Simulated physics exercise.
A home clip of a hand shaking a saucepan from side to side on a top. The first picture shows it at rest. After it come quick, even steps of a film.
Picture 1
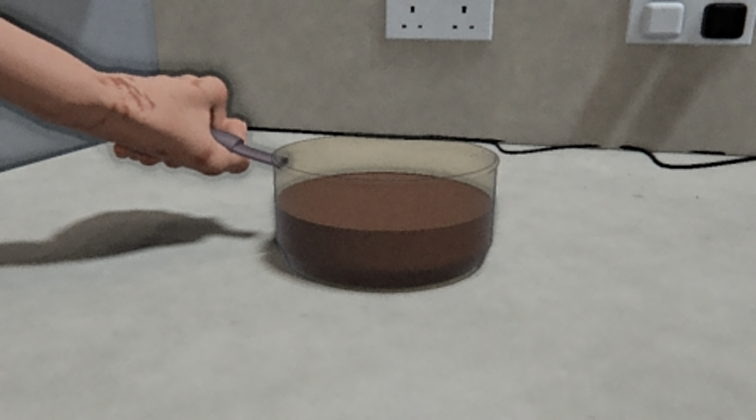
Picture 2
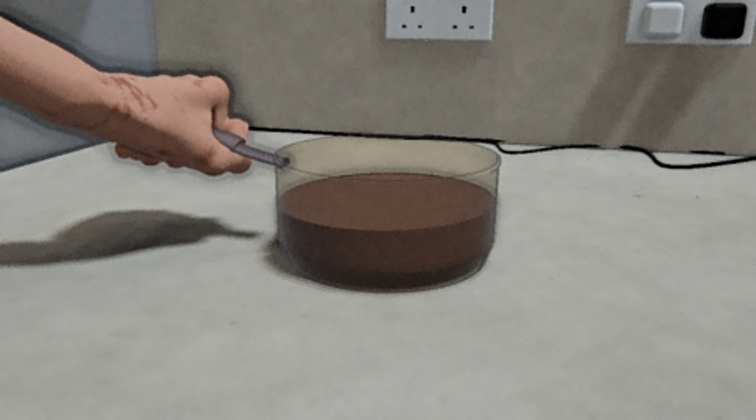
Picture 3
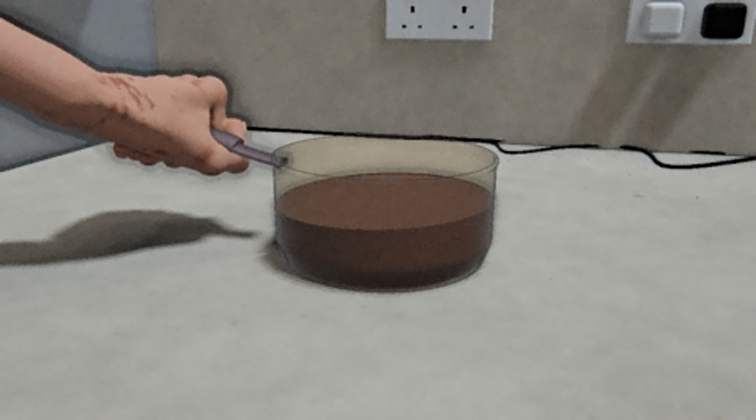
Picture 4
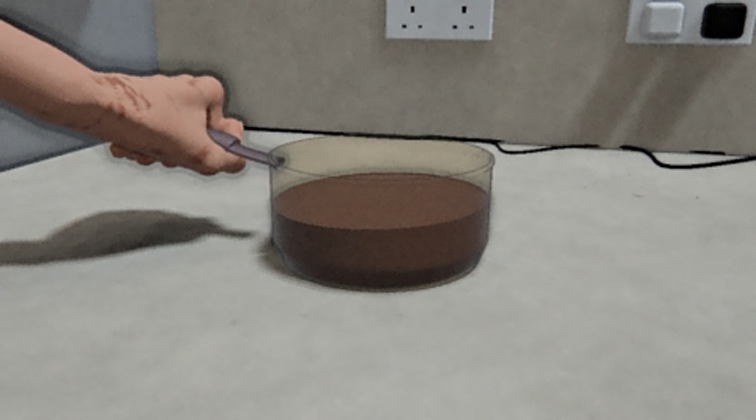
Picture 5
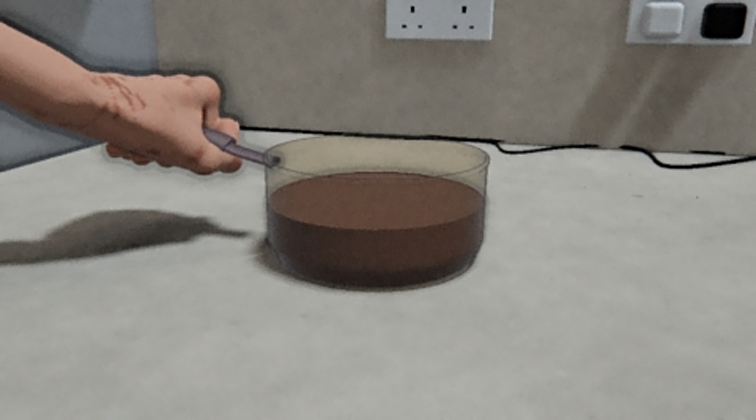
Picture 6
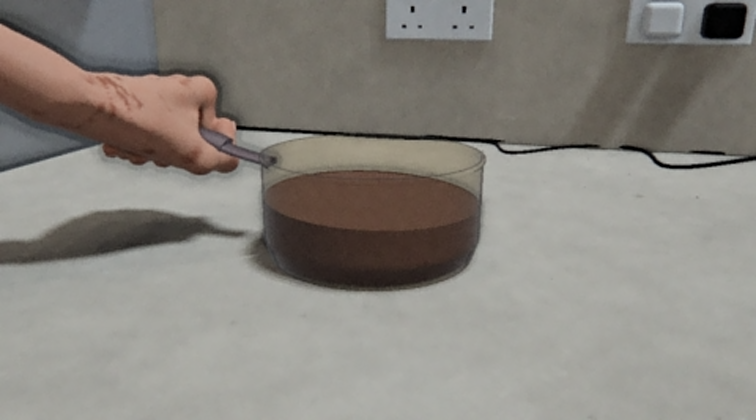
The clip opens on a hand at the left gripping the handle of a clear-sided saucepan, about half full of brown liquid, on a pale top. The hand nudges the pan very slightly right, then draws it a little way left, while the liquid's surface stays about level.
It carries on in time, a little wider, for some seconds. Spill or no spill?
It holds.
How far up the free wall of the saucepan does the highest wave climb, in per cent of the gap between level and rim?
Roughly 20 per cent.
Shortly, the highest wave so far stays far below the rim.
At the finish, the highest wave so far stays far below the rim; nothing has left it.
